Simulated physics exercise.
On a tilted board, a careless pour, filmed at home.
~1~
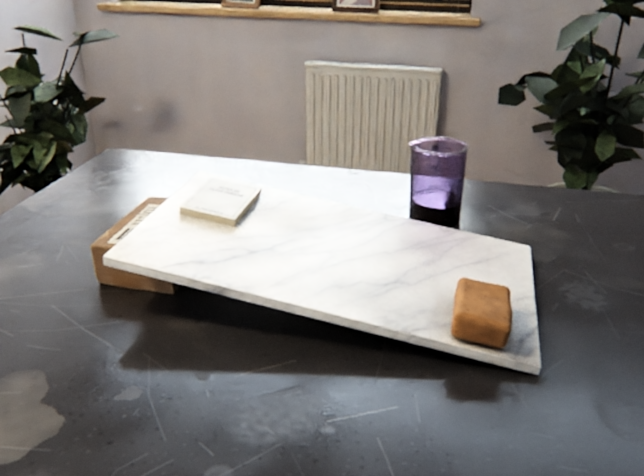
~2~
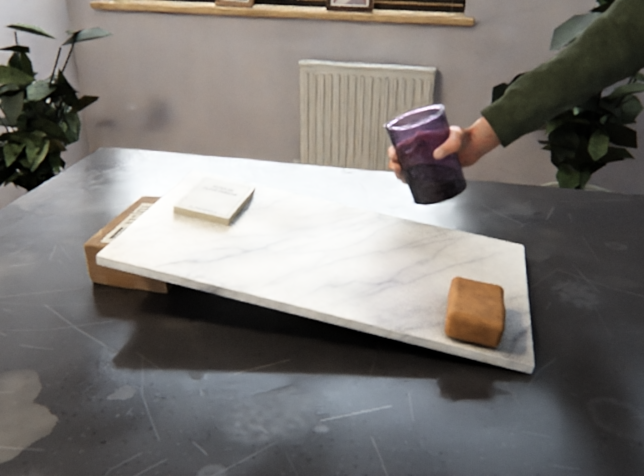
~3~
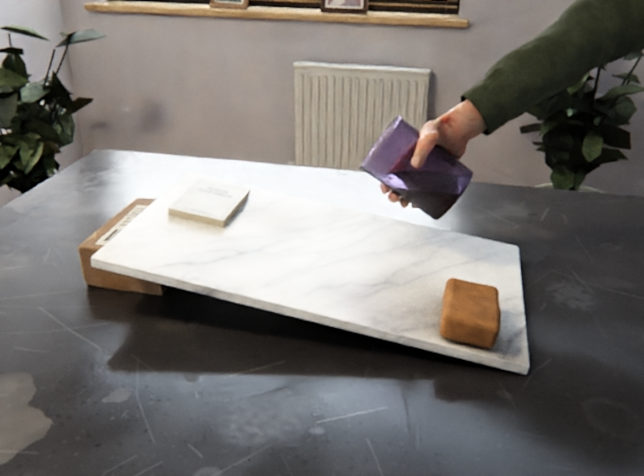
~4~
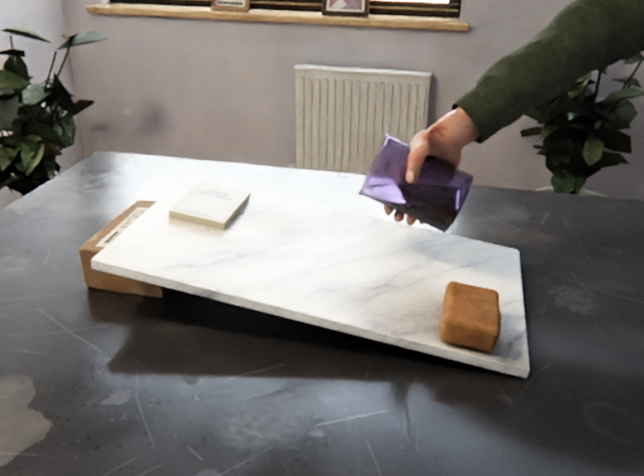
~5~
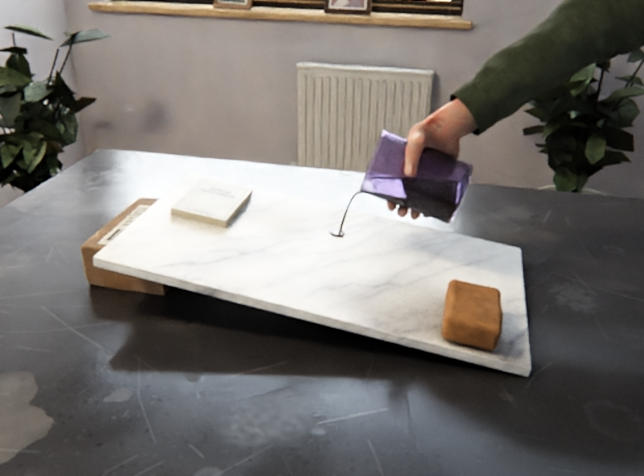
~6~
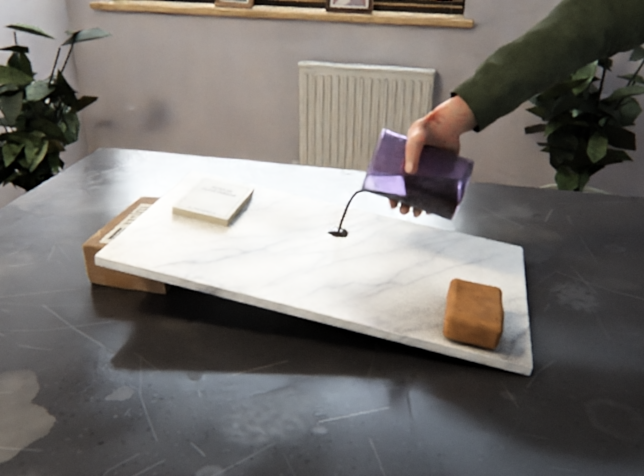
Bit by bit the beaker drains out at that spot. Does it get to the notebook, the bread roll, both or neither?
Notebook: Not reached, bread roll: Not reached.
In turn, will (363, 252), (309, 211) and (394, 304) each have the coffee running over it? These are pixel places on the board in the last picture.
One: In the puddle. Two: Clear of it. Three: Untouched.
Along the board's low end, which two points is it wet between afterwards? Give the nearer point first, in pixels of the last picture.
The wet stretch goes from (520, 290) to (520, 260).
Shortly, it runs down to the right; the notebook is still dry; the bread roll is still dry.
Then, it runs down to the right and off the end; the notebook is still dry; the bread roll is still dry.
At the finish, it runs down to the right and off the end; the notebook is still dry; the bread roll is still dry.
